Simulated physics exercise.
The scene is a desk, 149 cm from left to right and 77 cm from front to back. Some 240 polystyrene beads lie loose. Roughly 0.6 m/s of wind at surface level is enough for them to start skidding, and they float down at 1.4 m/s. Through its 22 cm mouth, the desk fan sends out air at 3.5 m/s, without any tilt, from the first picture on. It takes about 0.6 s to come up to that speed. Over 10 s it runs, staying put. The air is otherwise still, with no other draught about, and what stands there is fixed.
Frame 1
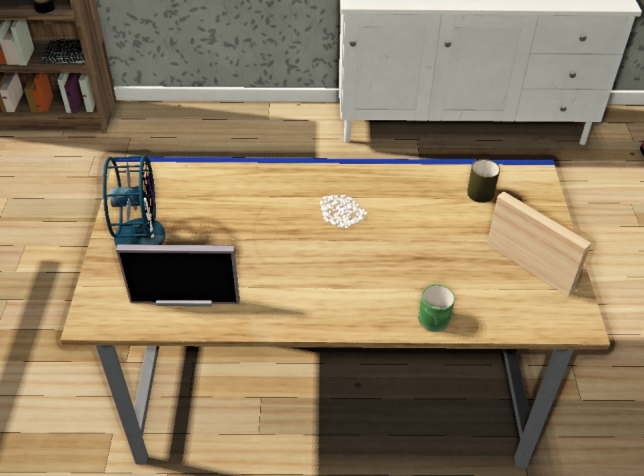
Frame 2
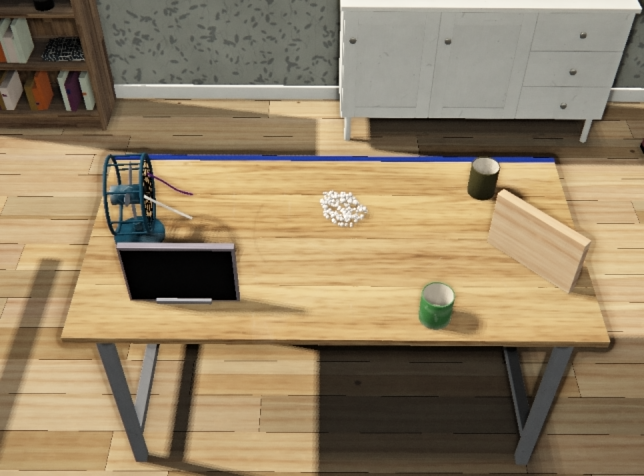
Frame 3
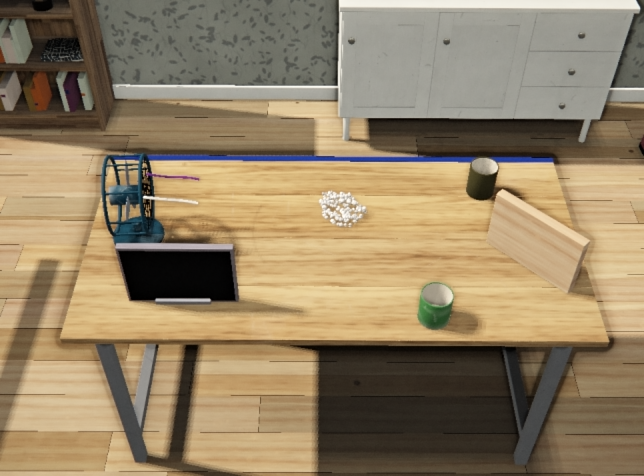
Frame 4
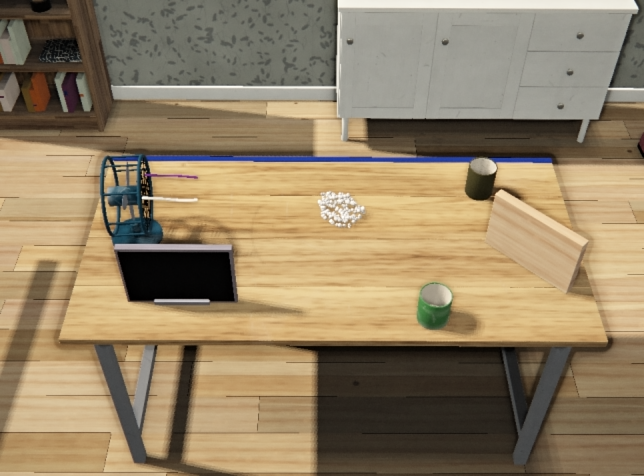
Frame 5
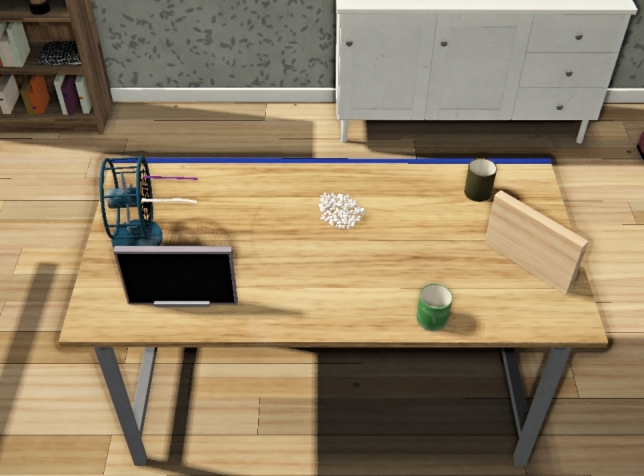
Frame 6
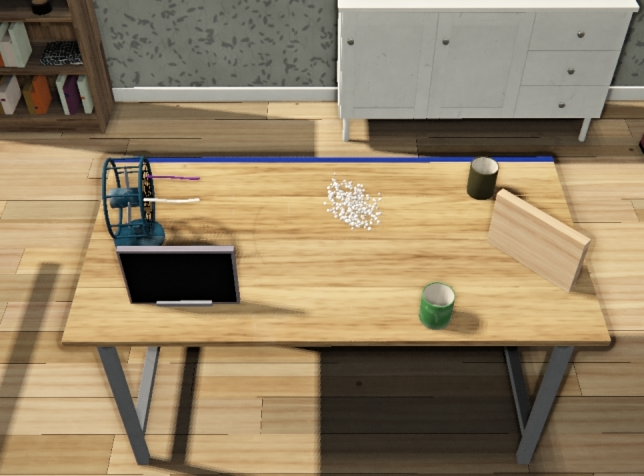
On a wooden desk with two mugs, a dark screen and a slanted board, ribbons streamed from a blue fan while a small pile of white beads sat still, then spread slightly to the right.
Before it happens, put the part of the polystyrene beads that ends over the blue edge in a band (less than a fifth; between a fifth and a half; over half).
Looking at the blue edge, the share there is the larger part.
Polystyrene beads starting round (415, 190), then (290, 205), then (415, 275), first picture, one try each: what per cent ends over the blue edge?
About 100, 80 and 0 in a hundred, in that order.
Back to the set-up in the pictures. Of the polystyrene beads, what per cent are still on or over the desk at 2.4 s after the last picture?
I'd say close to 0 % are still there.
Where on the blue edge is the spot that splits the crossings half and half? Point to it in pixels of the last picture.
Median crossing point, approx. (417, 158).
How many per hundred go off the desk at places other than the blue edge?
Some 20 per cent.
Then, 1.2 s after the last picture, 2 % are on the move or not yet settled, 75 % are over the blue edge.
Then, 2.4 s after the last picture, 0 % are on the move or not yet settled, 75 % are over the blue edge.
Then, 4.7 s after the last picture, 0 % are on the move or not yet settled, 75 % are over the blue edge.
Then, 9.2 s after the last picture, at the end, 75 % are over the blue edge.
